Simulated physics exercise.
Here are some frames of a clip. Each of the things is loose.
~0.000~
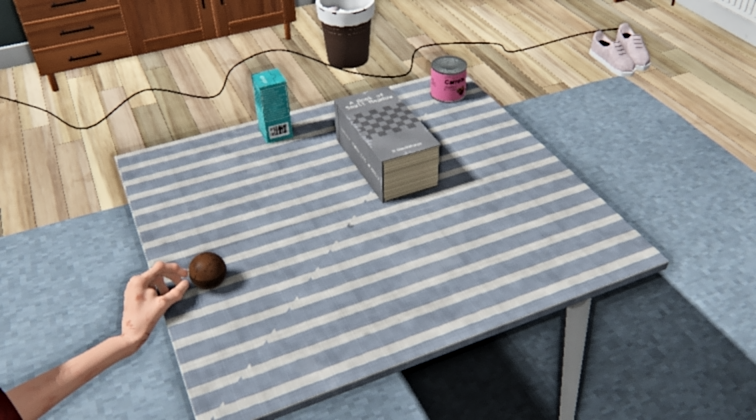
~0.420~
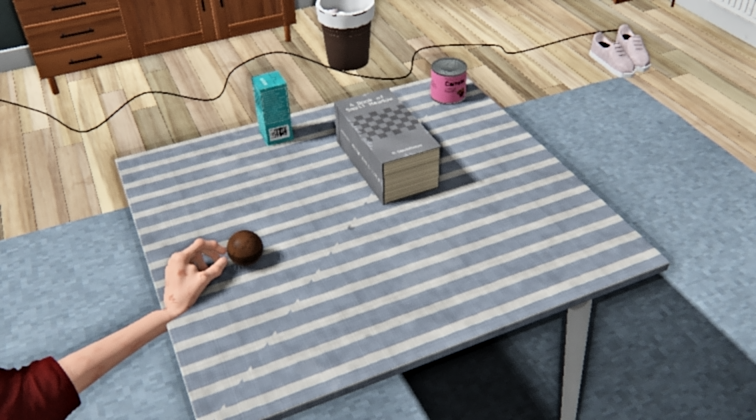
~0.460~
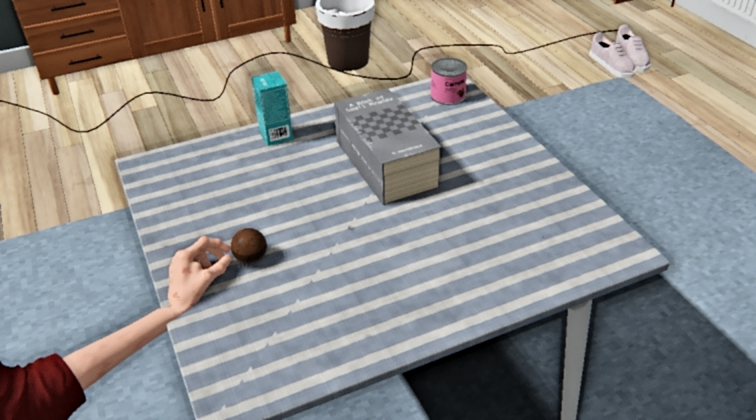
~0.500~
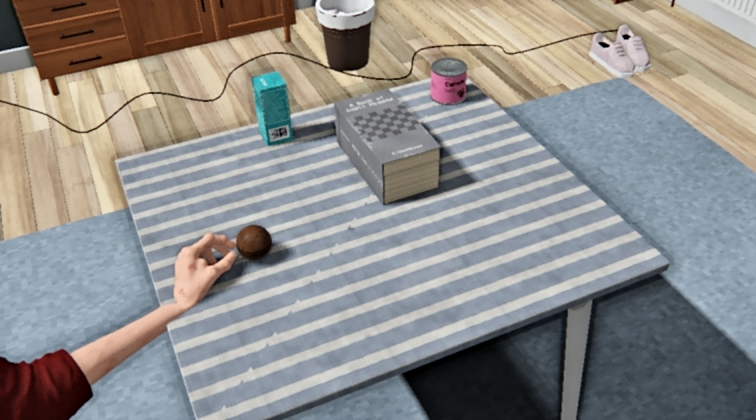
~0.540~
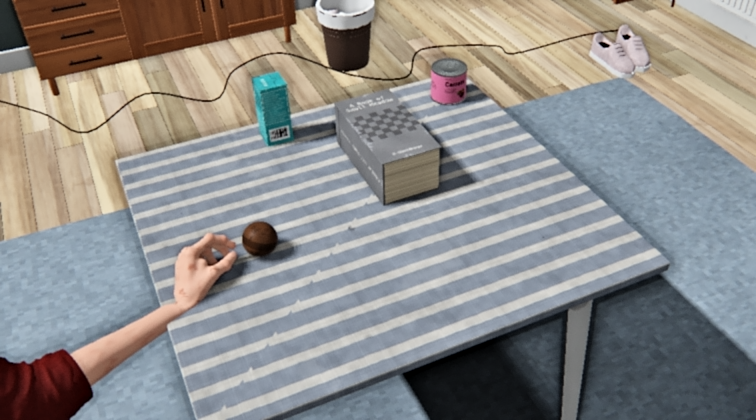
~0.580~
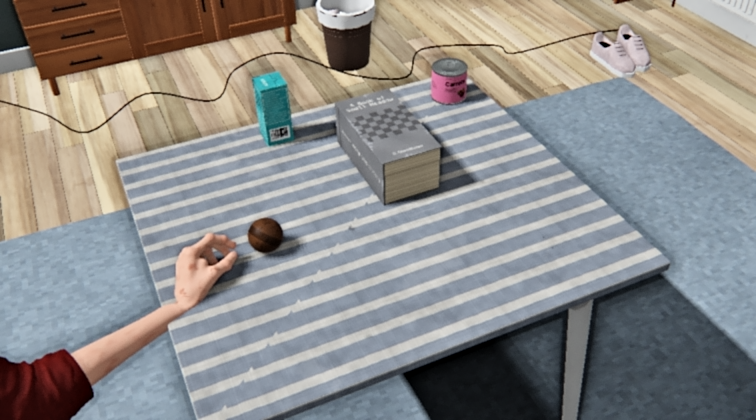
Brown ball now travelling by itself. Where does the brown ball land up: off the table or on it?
It will likely be kept by the table.
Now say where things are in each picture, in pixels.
Under the hand; brown ball (208, 271), in the first frame.
Under the hand; brown ball (245, 248), in the second frame.
Under the hand; brown ball (249, 246), in the third frame.
Brown ball (254, 243), in the fourth frame.
Brown ball (260, 239), in the fifth frame.
Brown ball (265, 235) moved a little, in the sixth frame.
By 0.68 s, brown ball moved about its own width near (277, 228).
By 0.78 s, brown ball moved about its own width near (285, 222).
By 0.98 s, brown ball moved about its own width near (295, 215).
When it is over (1.4 s), moved from the start, brown ball. End places, in pixels of the last picture, brown ball near (297, 214).
